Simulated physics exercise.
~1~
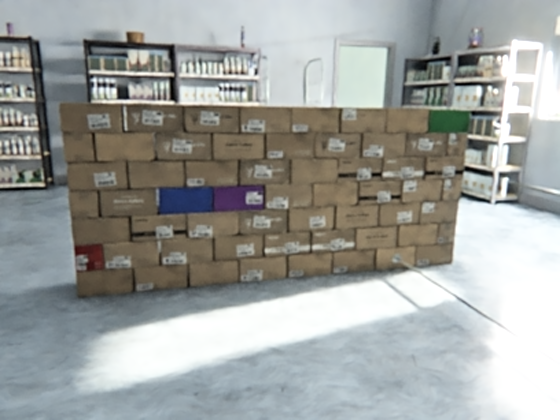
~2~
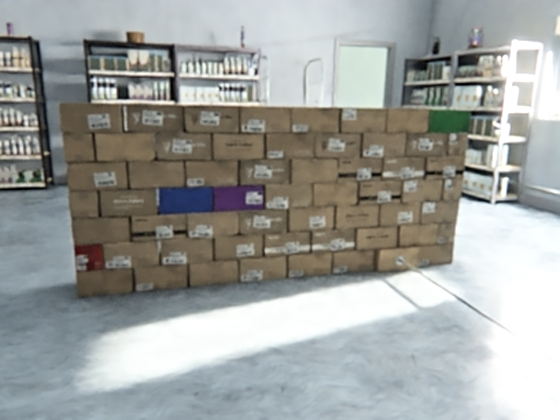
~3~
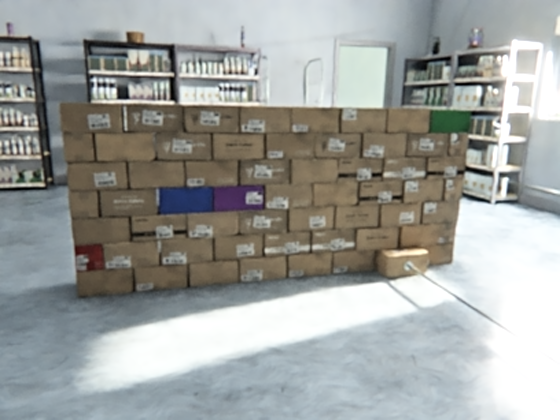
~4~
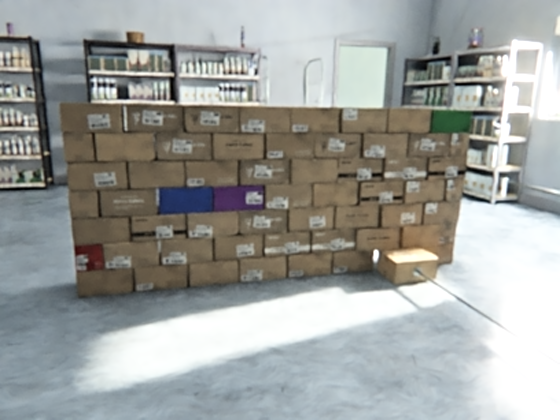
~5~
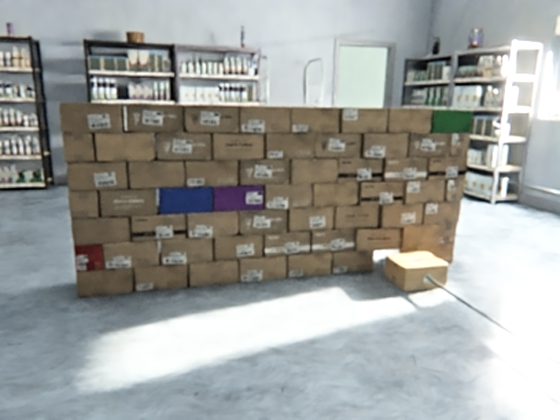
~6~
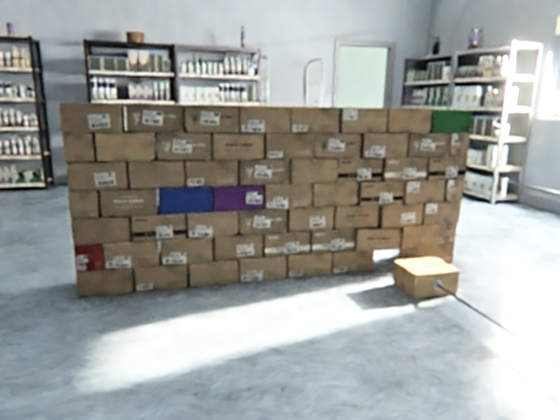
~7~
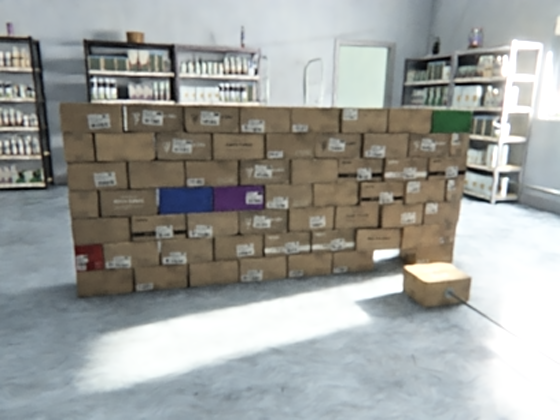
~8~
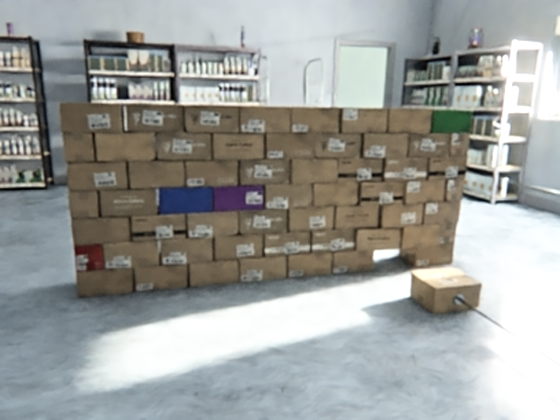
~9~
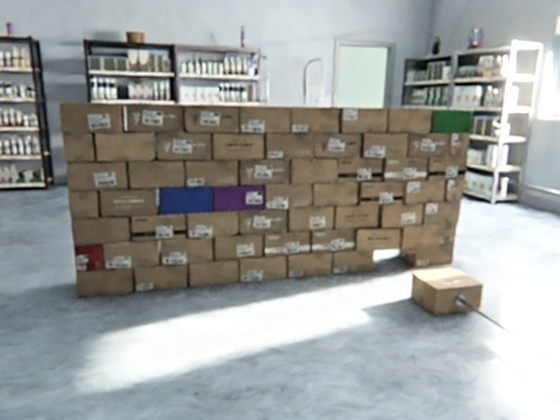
A long wall of brown cardboard parcels, stacked in seven staggered rows, stands on a pale floor in a bright room lined with shelves of bottles, seen from the front by a still camera. A red parcel sits low at the left, blue and purple ones side by side left of centre, and a green one at the top right. A thin rod draws a bottom-row parcel near the right end out of the face. It slides forward and rightward, leaving a gap, then stops clear on the floor. The wall stays standing, with the green parcel still on top.
